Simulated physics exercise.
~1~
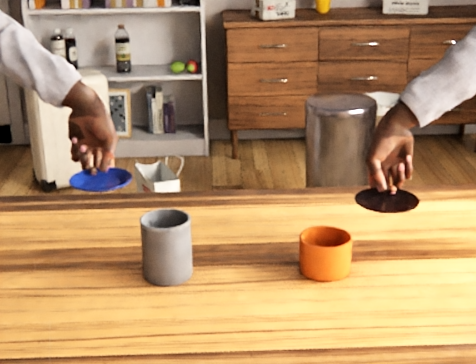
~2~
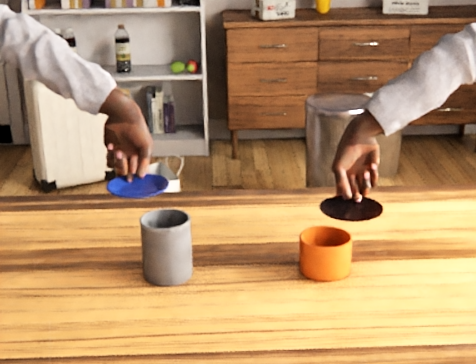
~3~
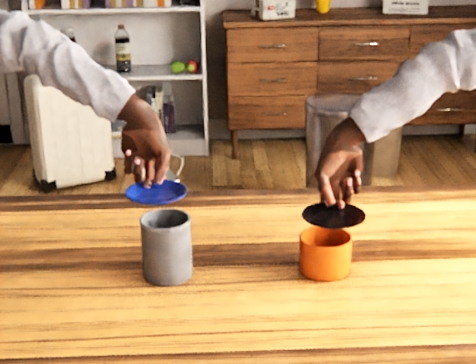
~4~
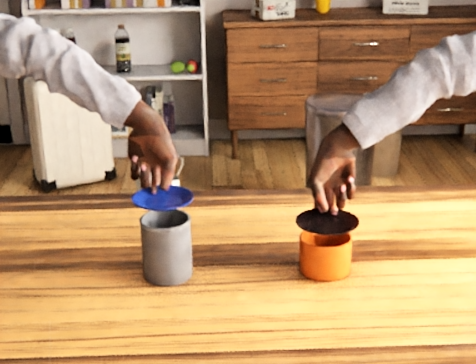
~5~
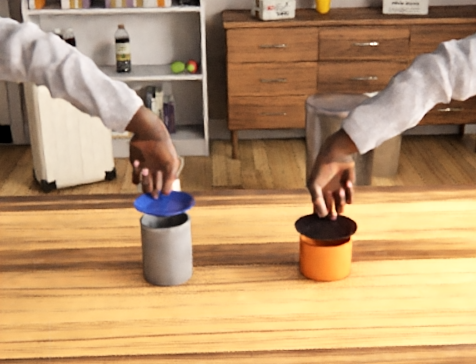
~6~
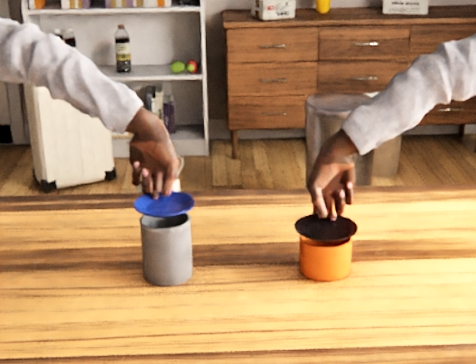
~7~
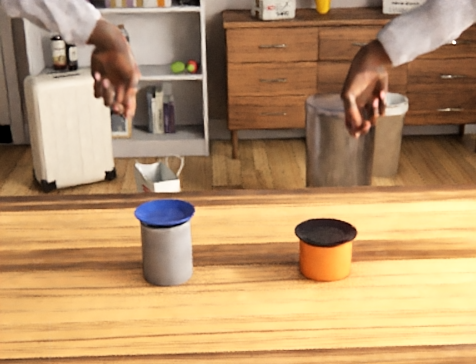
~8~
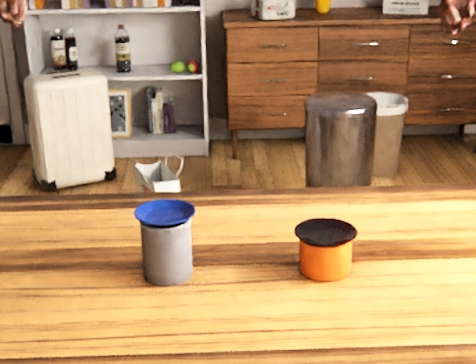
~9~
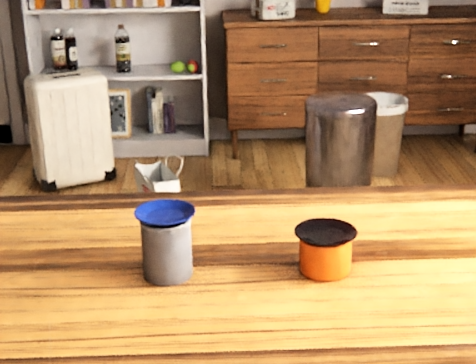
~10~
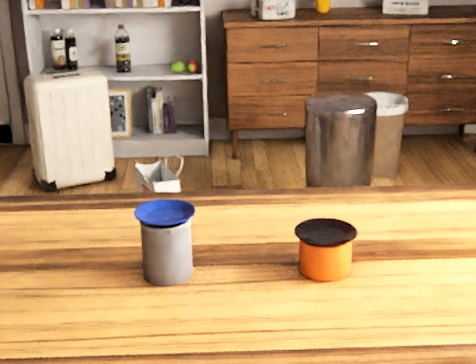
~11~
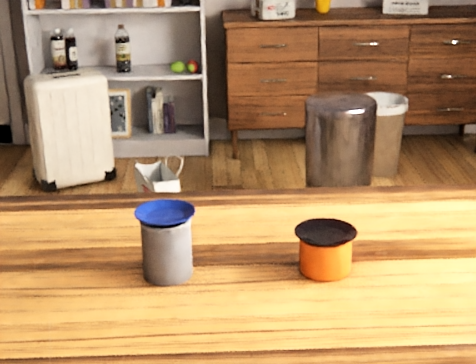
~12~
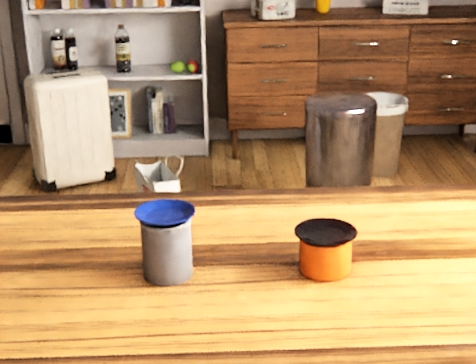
At first, two hands hold round, flat pieces above a wooden table, a blue saucer on the left and a dark plate on the right. Below them stand a tall gray jar and a shorter orange mug, both open. The hands move inward, the saucer going right and the plate going left, until each is over its container. They then lower the pieces onto the rims and pause there briefly. The hands let go, draw back and leave the view. In the end, the blue saucer rests on the gray jar and the dark plate rests on the orange mug, both staying still as lids.
